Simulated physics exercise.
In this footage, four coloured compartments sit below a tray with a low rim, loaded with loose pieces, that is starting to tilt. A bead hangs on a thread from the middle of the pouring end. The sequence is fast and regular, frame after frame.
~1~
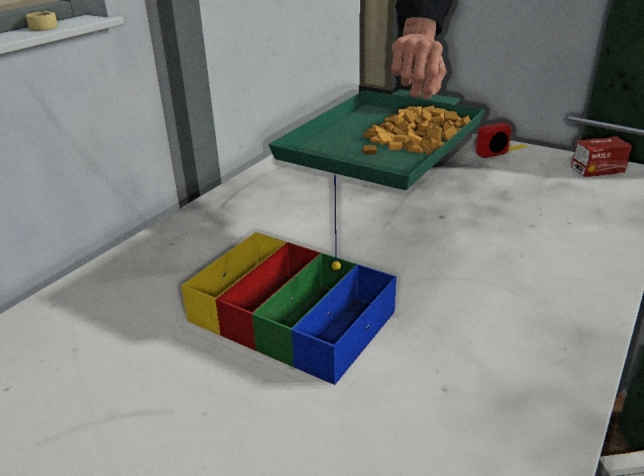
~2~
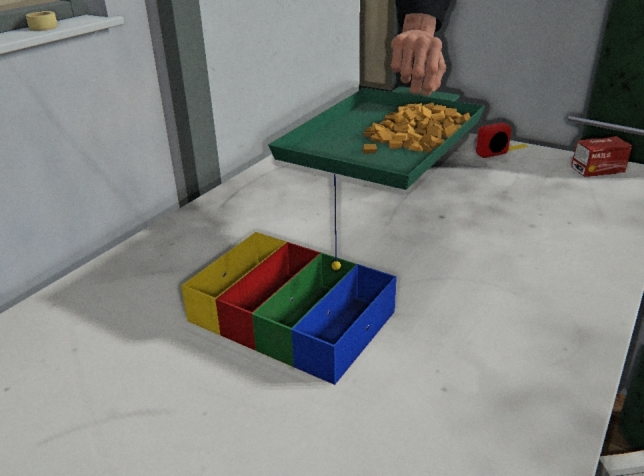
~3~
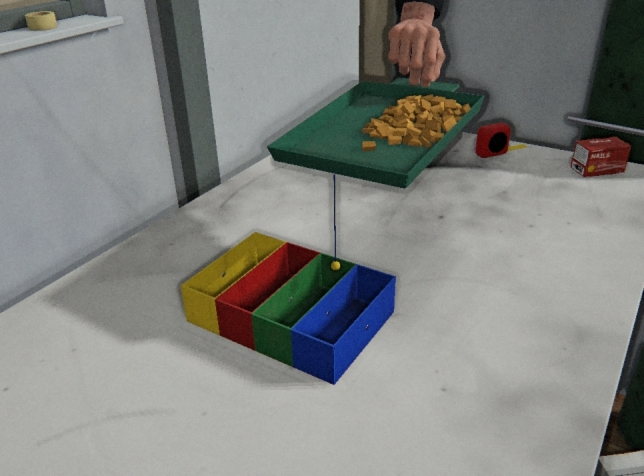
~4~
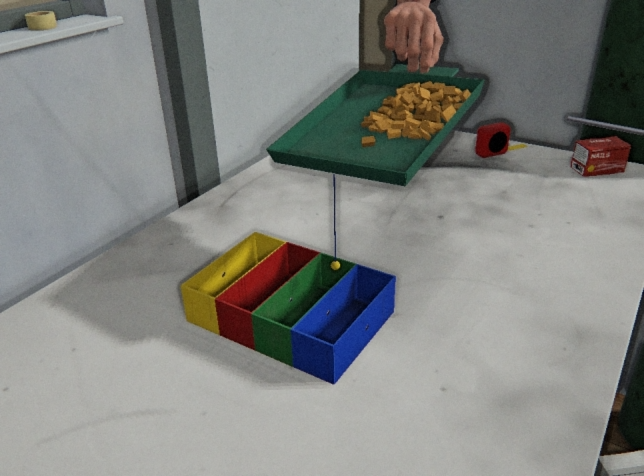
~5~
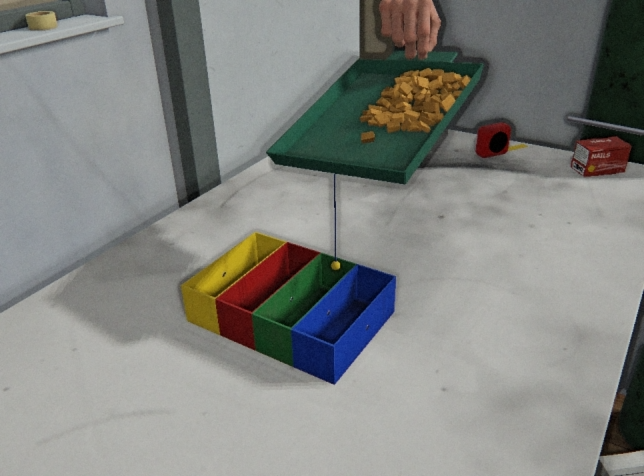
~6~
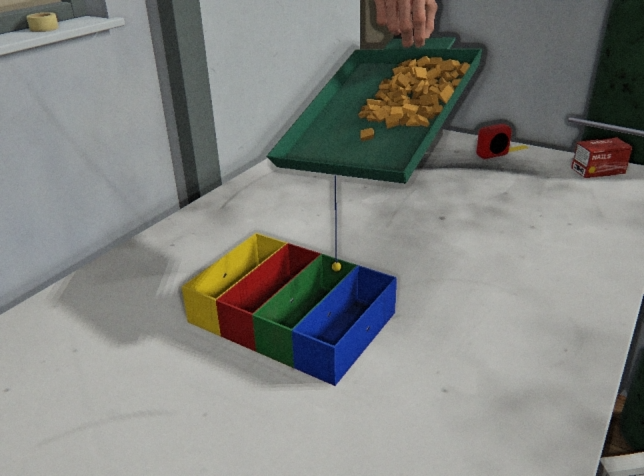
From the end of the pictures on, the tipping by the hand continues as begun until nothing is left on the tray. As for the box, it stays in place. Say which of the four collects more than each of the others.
The red one collects the most.
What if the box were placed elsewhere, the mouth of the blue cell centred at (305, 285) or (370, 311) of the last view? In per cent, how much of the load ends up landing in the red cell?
Respectively 10 % and 40 %.
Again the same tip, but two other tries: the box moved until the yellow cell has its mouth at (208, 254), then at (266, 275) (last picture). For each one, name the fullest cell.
The answer is the green cell for the first try and the yellow cell for the second.
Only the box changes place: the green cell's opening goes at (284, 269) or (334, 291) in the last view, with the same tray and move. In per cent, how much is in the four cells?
You'd get near 90 percent first and near 90 percent next.
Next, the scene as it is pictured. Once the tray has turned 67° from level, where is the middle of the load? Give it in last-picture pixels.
Centre estimate: (300, 168).
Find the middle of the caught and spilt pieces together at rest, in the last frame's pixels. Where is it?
Close to (271, 309) in the last view.
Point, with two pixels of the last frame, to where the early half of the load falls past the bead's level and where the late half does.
(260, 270), then (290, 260).
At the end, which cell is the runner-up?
Behind the top one comes that green cell.
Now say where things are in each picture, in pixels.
Corners of the pouring end (274, 144) and (407, 173), level; middle of the load (423, 124), cereal squares; bead on its thread (336, 266); yellow cell (201, 307); red cell (236, 321); green cell (273, 337); blue cell (314, 353), in the first picture.
Corners of the pouring end (274, 144) and (407, 173), level; middle of the load (423, 122), in the second picture.
Corners of the pouring end (273, 146) and (405, 172), tipped barely, lowest at the left corner; middle of the load (422, 115), in the third picture.
Corners of the pouring end (272, 148) and (404, 170), tipped a little, lowest at the left corner; middle of the load (421, 104), in the fourth picture.
Corners of the pouring end (271, 150) and (403, 169), tipped clearly, lowest at the left corner; middle of the load (420, 94), in the fifth picture.
Corners of the pouring end (272, 154) and (402, 169), tipped clearly, lowest at the left corner; middle of the load (418, 86); yellow cell (201, 308); red cell (236, 322); green cell (274, 337); blue cell (314, 354), in the sixth picture.
Just after the last frame, tray tipped steeply; roughly two thirds on the tray; roughly a third falling or outside the box.
A moment on, tray tipped past a quarter turn; roughly a quarter on the tray; roughly a quarter in the red cell; roughly a quarter in the yellow cell; roughly a quarter in the green cell; about a tenth falling or outside the box.
Further on, tray tipped past a quarter turn; roughly half in the red cell; roughly a quarter in the green cell; roughly a quarter in the yellow cell; just a few in the blue cell; just a few falling or outside the box.
When it is over, tray tipped past a quarter turn; roughly half in the red cell; roughly a quarter in the green cell; roughly a quarter in the yellow cell; just a few in the blue cell; just a few outside the box.
